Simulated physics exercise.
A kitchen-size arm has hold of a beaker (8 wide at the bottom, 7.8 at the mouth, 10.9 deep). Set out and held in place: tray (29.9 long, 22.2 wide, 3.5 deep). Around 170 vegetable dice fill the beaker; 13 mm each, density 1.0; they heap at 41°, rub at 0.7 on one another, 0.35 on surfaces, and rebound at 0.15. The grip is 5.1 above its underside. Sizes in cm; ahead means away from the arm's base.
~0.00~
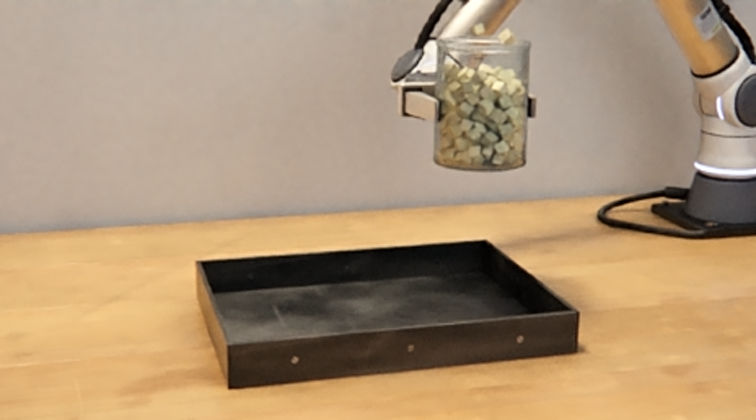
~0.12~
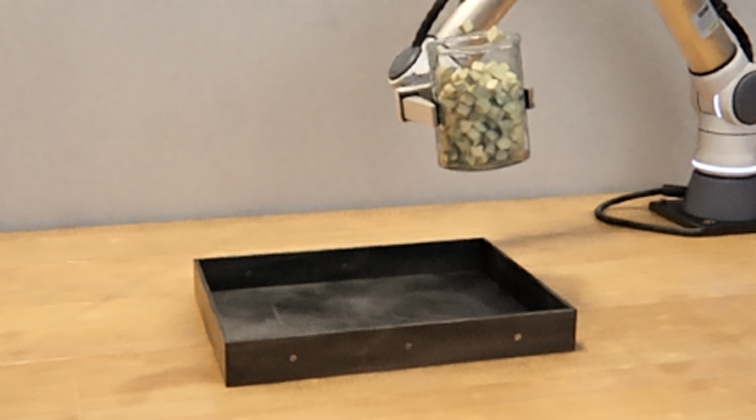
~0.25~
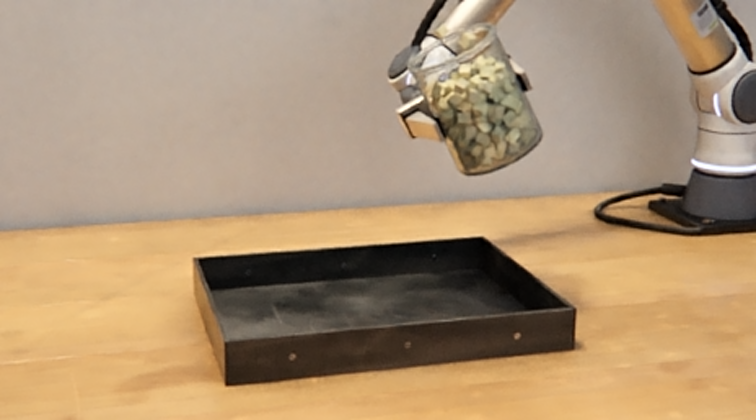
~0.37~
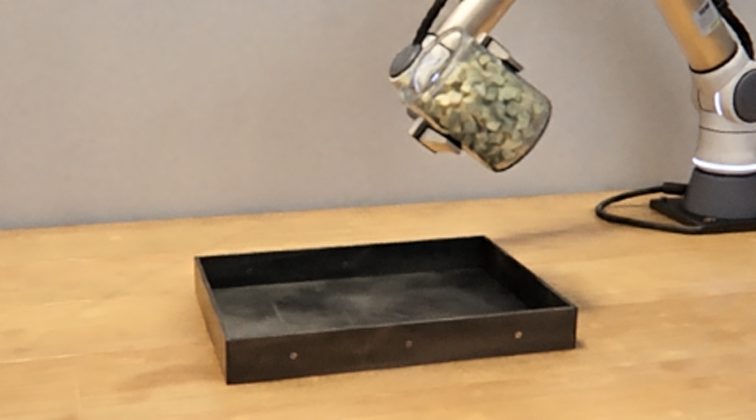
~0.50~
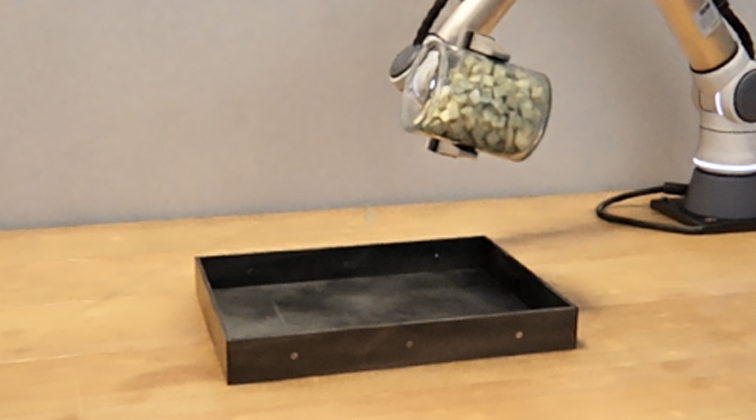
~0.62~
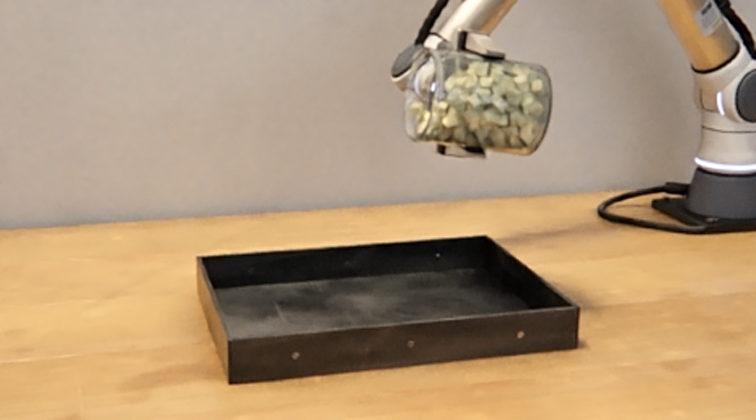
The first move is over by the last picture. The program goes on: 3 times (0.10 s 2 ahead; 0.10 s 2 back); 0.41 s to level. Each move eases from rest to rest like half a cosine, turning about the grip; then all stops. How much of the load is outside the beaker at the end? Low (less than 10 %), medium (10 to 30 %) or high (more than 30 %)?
Outside the beaker the share is medium, 10 to 30 %.
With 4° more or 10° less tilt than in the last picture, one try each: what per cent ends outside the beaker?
About 30 and 0 per cent.
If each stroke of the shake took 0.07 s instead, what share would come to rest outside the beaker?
It would be near 35 per cent.
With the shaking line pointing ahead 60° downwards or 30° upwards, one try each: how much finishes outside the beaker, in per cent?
About 0 and 25 per cent.
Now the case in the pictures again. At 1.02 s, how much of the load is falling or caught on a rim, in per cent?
Some 3 per cent.
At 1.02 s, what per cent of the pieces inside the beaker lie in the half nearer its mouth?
Roughly 45 per cent.
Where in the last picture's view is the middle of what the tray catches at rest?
Near (345, 315).
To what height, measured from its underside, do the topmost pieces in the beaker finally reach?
Some 9.0 cm.
After 1.02 s, tilted 80° forward, highest piece 22 above the table; 156 in the beaker, 10 in the tray, 6 in flight or on a rim.
After 1.43 s, tilted 39° forward, highest piece 24 above the table; 143 in the beaker, 28 in the tray, 1 in flight or on a rim.
After 1.83 s, level, highest piece 24 above the table; 143 in the beaker, 29 in the tray.
After 2.88 s, level, highest piece 24 above the table; 143 in the beaker, 29 in the tray.
At rest, 143 in the beaker, 29 in the tray. That is 17 % outside the beaker.
